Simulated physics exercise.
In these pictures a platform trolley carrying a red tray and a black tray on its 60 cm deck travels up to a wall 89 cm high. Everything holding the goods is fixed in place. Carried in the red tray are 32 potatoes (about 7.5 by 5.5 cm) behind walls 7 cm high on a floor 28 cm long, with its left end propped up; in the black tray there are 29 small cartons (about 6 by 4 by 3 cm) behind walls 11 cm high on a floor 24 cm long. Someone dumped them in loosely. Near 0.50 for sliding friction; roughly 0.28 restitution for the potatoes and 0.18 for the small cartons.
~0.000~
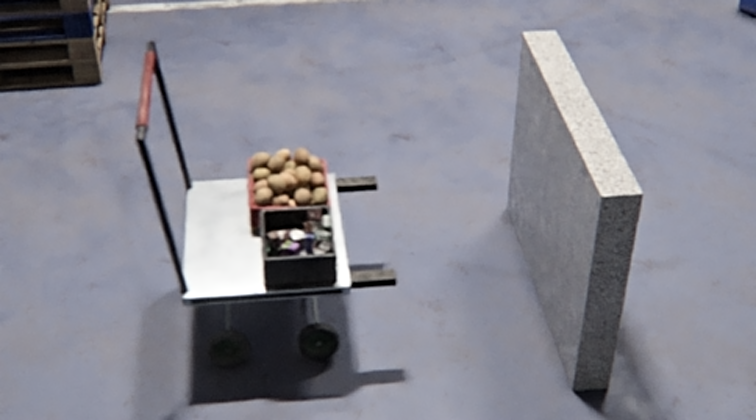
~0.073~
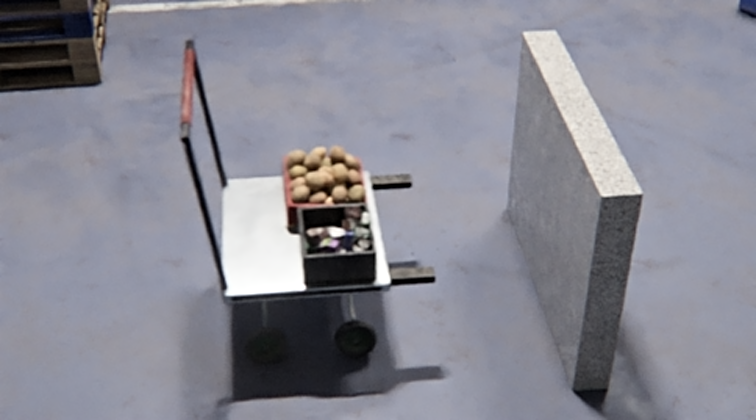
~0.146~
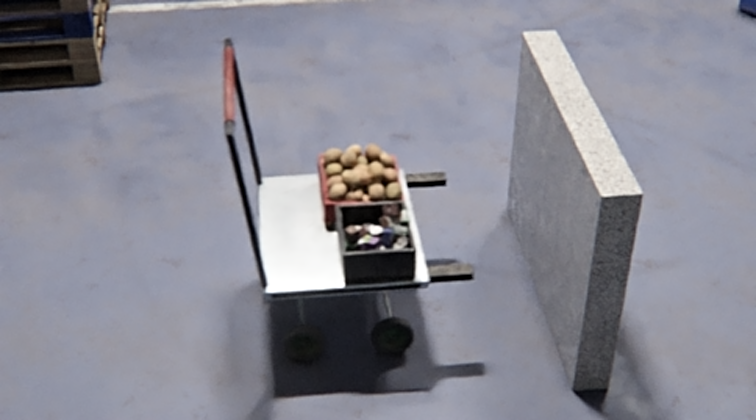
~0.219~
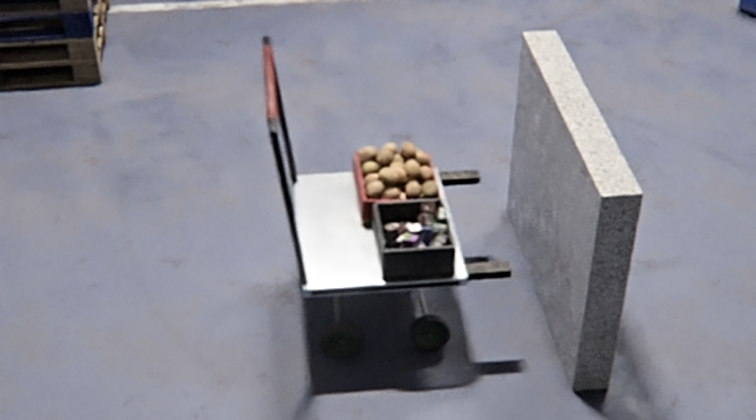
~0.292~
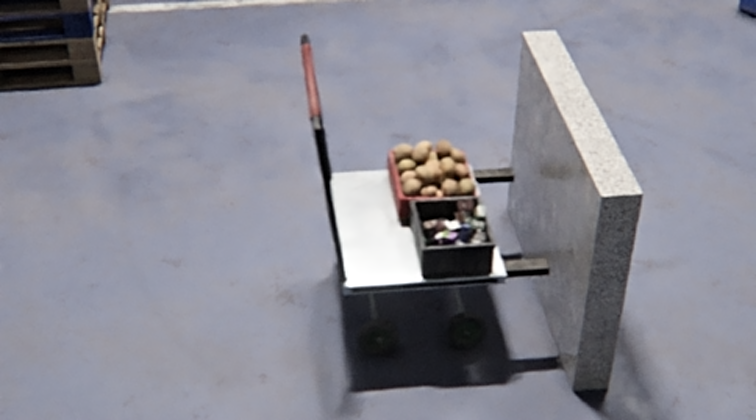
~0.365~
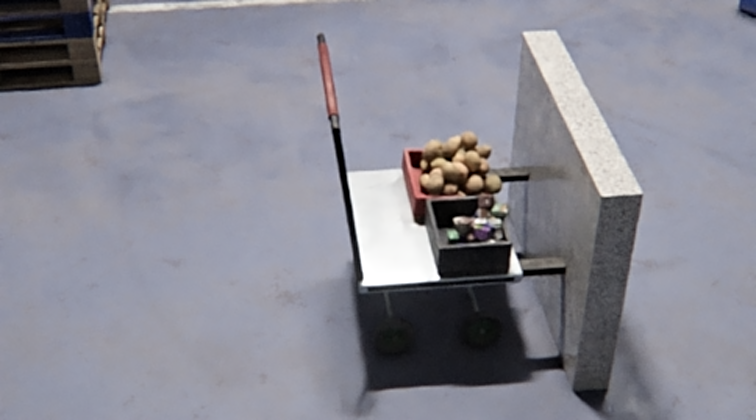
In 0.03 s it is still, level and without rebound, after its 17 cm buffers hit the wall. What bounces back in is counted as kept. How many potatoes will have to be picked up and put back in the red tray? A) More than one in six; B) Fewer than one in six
More than one in six.
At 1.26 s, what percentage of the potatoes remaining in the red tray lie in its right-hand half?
I'd put it at around 60 percent.
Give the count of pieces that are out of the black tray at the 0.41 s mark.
Out so far from the black tray: Around 1.
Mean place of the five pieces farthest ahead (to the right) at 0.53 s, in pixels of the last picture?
Close to (517, 172).
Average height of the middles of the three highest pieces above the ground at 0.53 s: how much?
56 cm.
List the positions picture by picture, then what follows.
In the first picture (we follow the rim corner now nearest the camera), red tray at (254, 207); black tray at (266, 259); 63 cm still to roll; nothing out yet.
Red tray at (291, 205); black tray at (306, 256); 49 cm still to roll, in the second picture.
Red tray at (329, 202); black tray at (346, 253); 35 cm still to roll, in the third picture.
Red tray at (366, 200); black tray at (386, 251); 20 cm still to roll, in the fourth picture.
Red tray at (403, 198); black tray at (426, 248); 6 cm still to roll, in the fifth picture.
Red tray at (419, 197); black tray at (442, 247); stopped; nothing out yet, in the sixth picture.
After 0.41 s, 4 of 32 out of the red tray and 1 of 29 out of the black tray.
After 0.53 s, 11 of 32 out of the red tray and 1 of 29 out of the black tray.
After 0.76 s, 13 of 32 out of the red tray and 2 of 29 out of the black tray.
When it is over (at 1.26 s), 13 of 32 out of the red tray and 2 of 29 out of the black tray. Asked share, 13 of 32, 41 per cent.
